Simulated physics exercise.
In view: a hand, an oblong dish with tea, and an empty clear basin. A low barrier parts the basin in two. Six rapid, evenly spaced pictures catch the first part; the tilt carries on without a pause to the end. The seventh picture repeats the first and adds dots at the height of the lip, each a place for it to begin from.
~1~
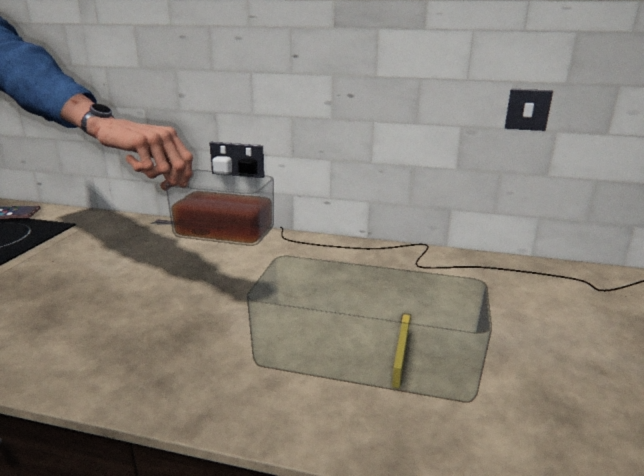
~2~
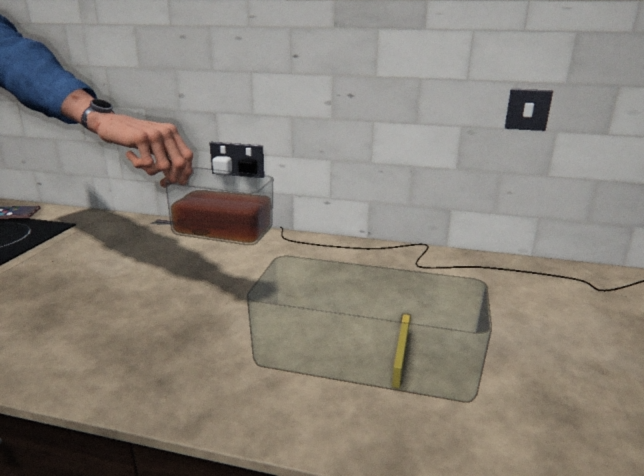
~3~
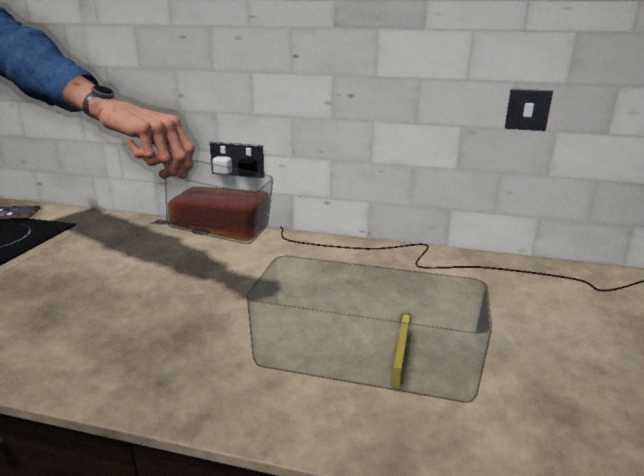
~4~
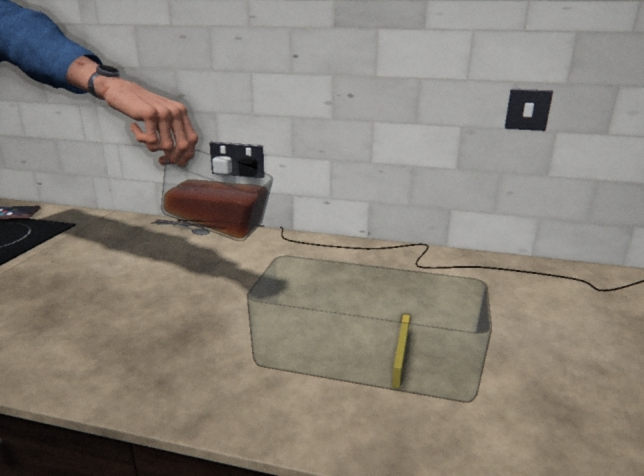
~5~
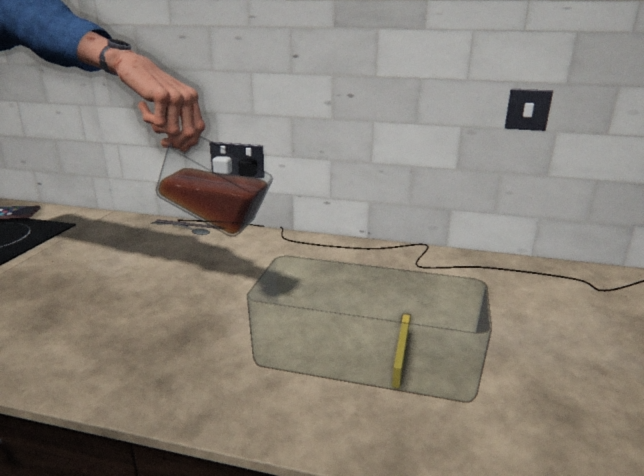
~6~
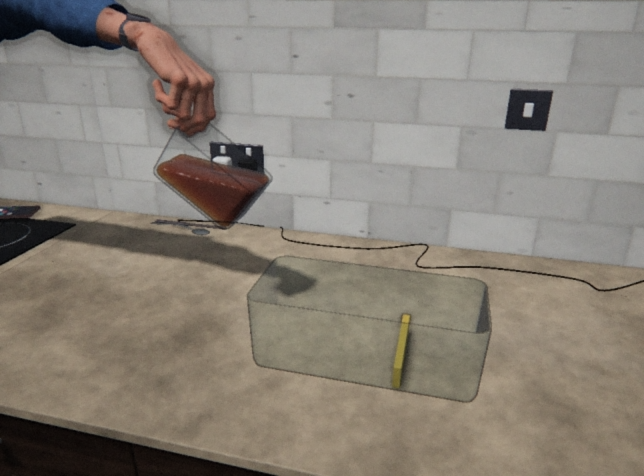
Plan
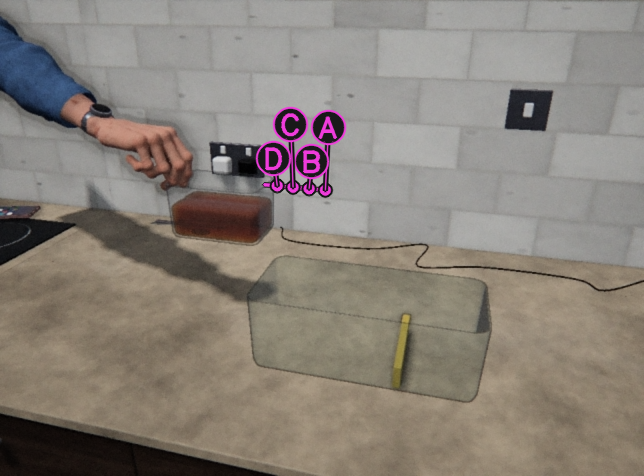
On a kitchen counter, a hand lifted one side of a clear oblong dish of reddish-brown liquid, tilting it steadily to the right, while a larger empty clear basin with a low yellow divider stayed still.
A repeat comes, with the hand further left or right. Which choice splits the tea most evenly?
A beats the others.
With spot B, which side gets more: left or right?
The left side.
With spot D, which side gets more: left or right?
The left side.
On the marked copy, A at (325, 190); B at (309, 188); C at (293, 187); D at (277, 185).
Choosing A, about 54 % ends left of the wall and 43 % right of it; 3 % is lost outside.
Choosing B, about 84 % ends left of the wall and 13 % right of it.
Choosing C, about 89 % ends left of the wall and 8 % right of it; 3 % is lost outside.
Choosing D, about 83 % ends left of the wall and 13 % right of it; 5 % is lost outside.
